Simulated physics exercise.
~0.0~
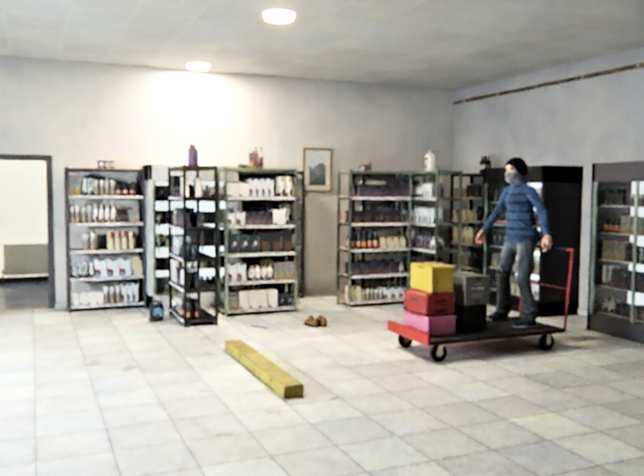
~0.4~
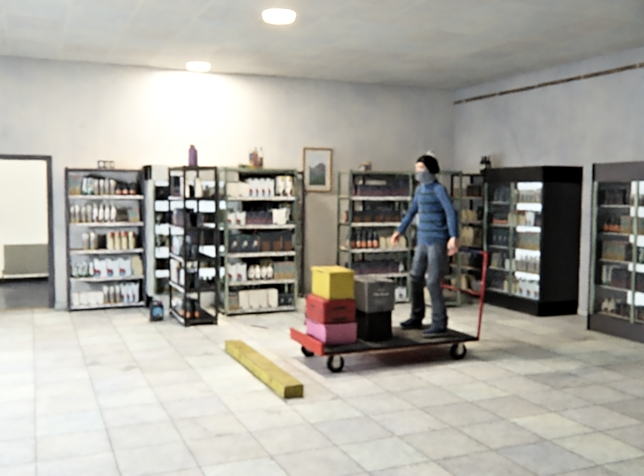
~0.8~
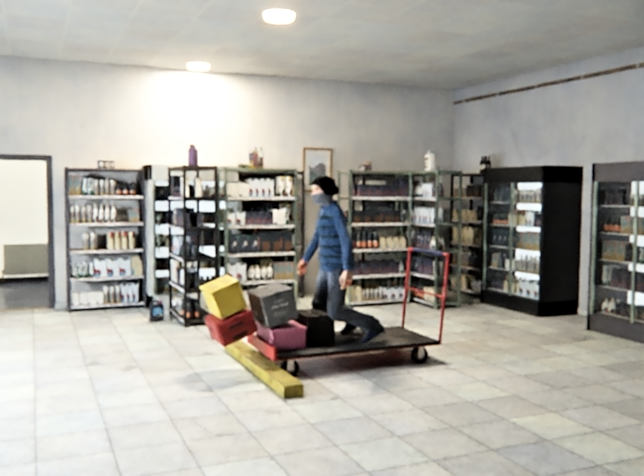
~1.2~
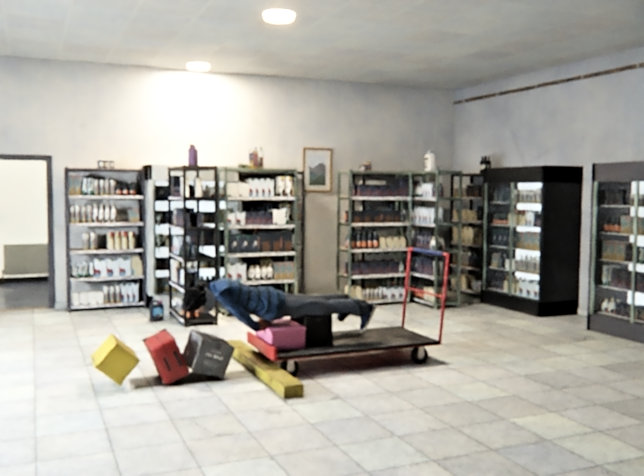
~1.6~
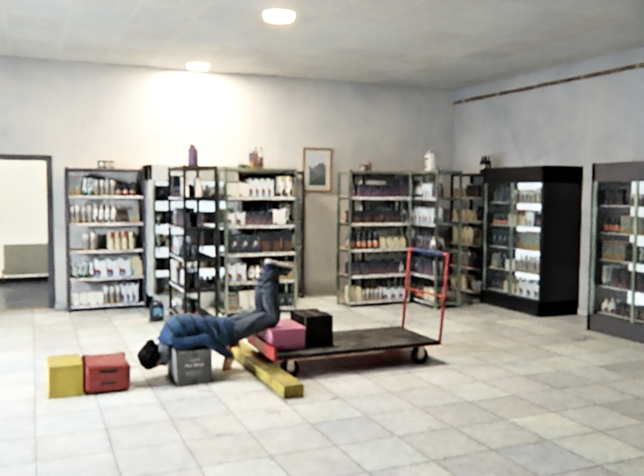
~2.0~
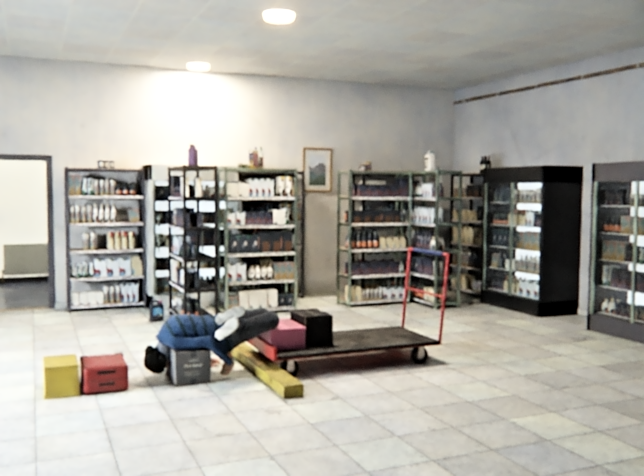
At first, a person in a blue jacket and face covering stands on a red-edged flat cart stacked with coloured boxes, rolling left across a tiled room lined with shelves. The cart reaches a low yellow beam on the floor and stops short, while the boxes slide forward and the rider's knees bend. The yellow, red and grey boxes tumble over the front edge, and the rider pitches headlong after them. At the end, the rider lies face down, draped over the grey box, hips beyond the cart, while the pink and black boxes remain aboard.
